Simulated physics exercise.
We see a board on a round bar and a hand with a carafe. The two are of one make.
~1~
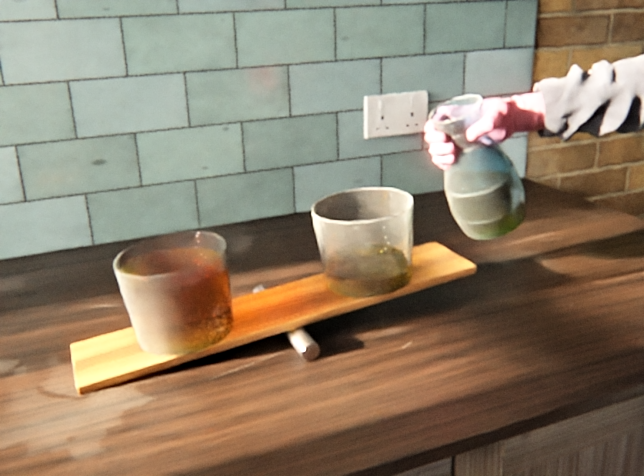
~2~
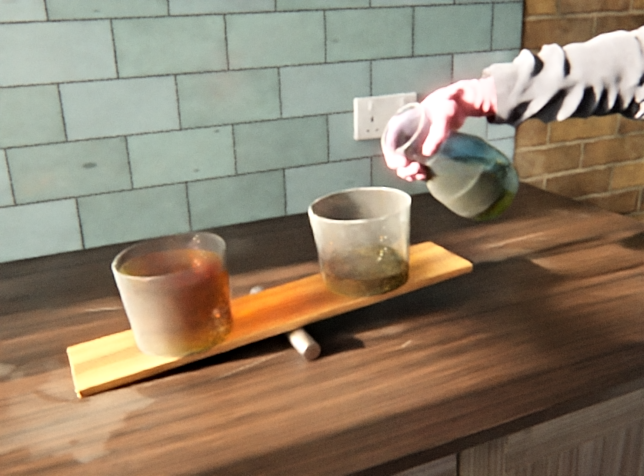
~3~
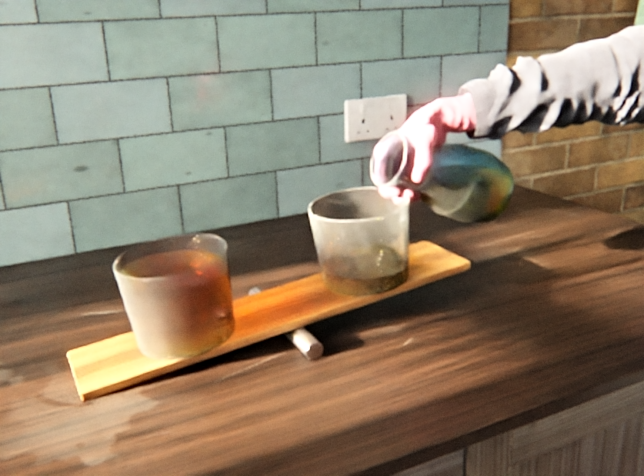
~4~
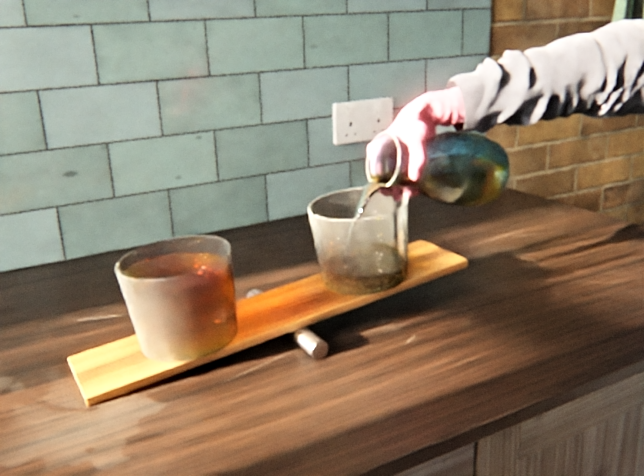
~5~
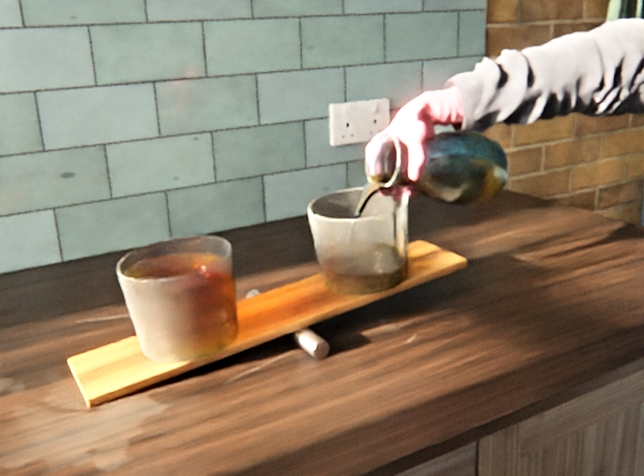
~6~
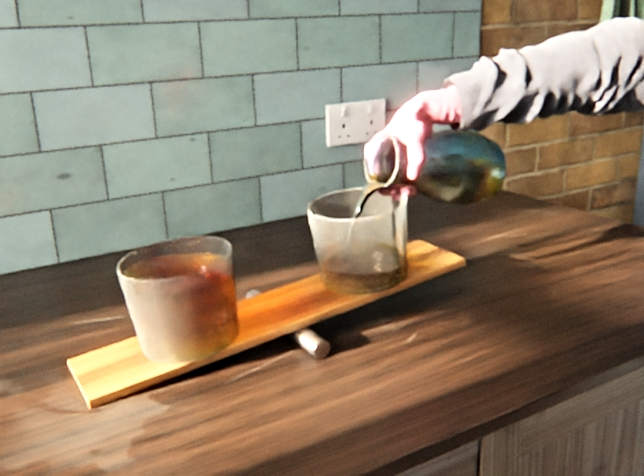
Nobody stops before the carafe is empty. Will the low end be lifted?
In the end the board stays as it is.
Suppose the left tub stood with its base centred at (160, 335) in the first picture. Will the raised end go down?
Verdict: Does not move.
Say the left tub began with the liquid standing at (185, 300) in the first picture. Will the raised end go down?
Verdict: Tips over.
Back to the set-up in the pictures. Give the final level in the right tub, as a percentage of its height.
Some 60 per cent.
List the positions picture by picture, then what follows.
In the first frame, the hand lifts the carafe; carafe (475, 166) tipped 25° with all of its load; right tub (365, 240) about a quarter full, raised; left tub (179, 292) about three quarters full, on the low side.
In the second frame, the carafe is brought over; round bar (309, 349); right tub about a quarter full, surface at (365, 263).
In the third frame, the carafe is brought over; carafe (440, 176) tipped 70° with all of its load; right tub (362, 239) about a quarter full.
In the fourth frame, a stream runs into the right tub; round bar (316, 347); right tub about a quarter full, surface at (364, 261); left tub about three quarters full, surface at (177, 271).
In the fifth frame, a stream runs into the right tub; carafe (434, 166) tipped 80° with nearly all of its load; right tub (361, 239) about a quarter full.
In the sixth frame, a stream runs into the right tub; round bar (318, 347); right tub about a quarter full, surface at (362, 259); left tub about three quarters full, surface at (178, 272).
Soon after, the right tub is about a third full; the board leans as before.
Later, the right tub is about half full; the board leans as before.
In the end, the right tub is about two thirds full; the board leans as before.
